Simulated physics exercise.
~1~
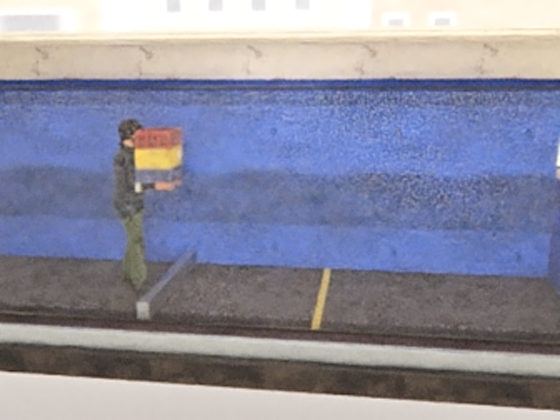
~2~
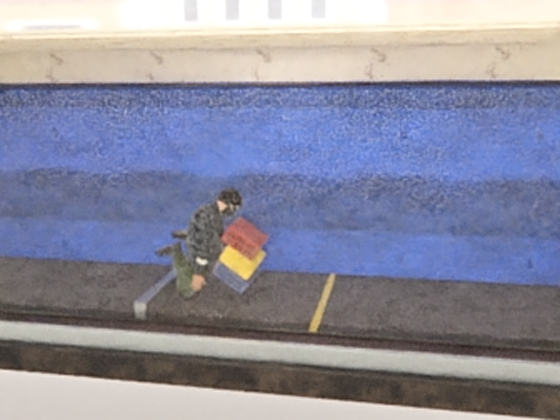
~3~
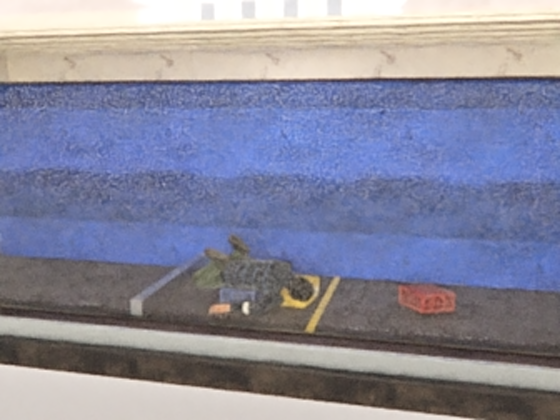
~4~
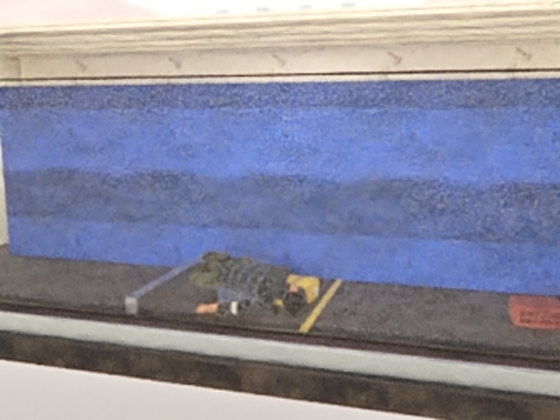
A narrow strip of dark floor runs before a mottled blue wall, seen from the side and slightly above as the view drifts gently sideways. At left, a porter in dark clothes and green trousers holds a stacked load of red, yellow and blue boxes with both arms, beside a low pale rail, with a yellow line to the right. The porter pitches forward to the right over the rail, load tilting. The porter falls flat, and the red crate slides away past the line. It stops far right, while the porter's head and the yellow and blue boxes rest short of the line.
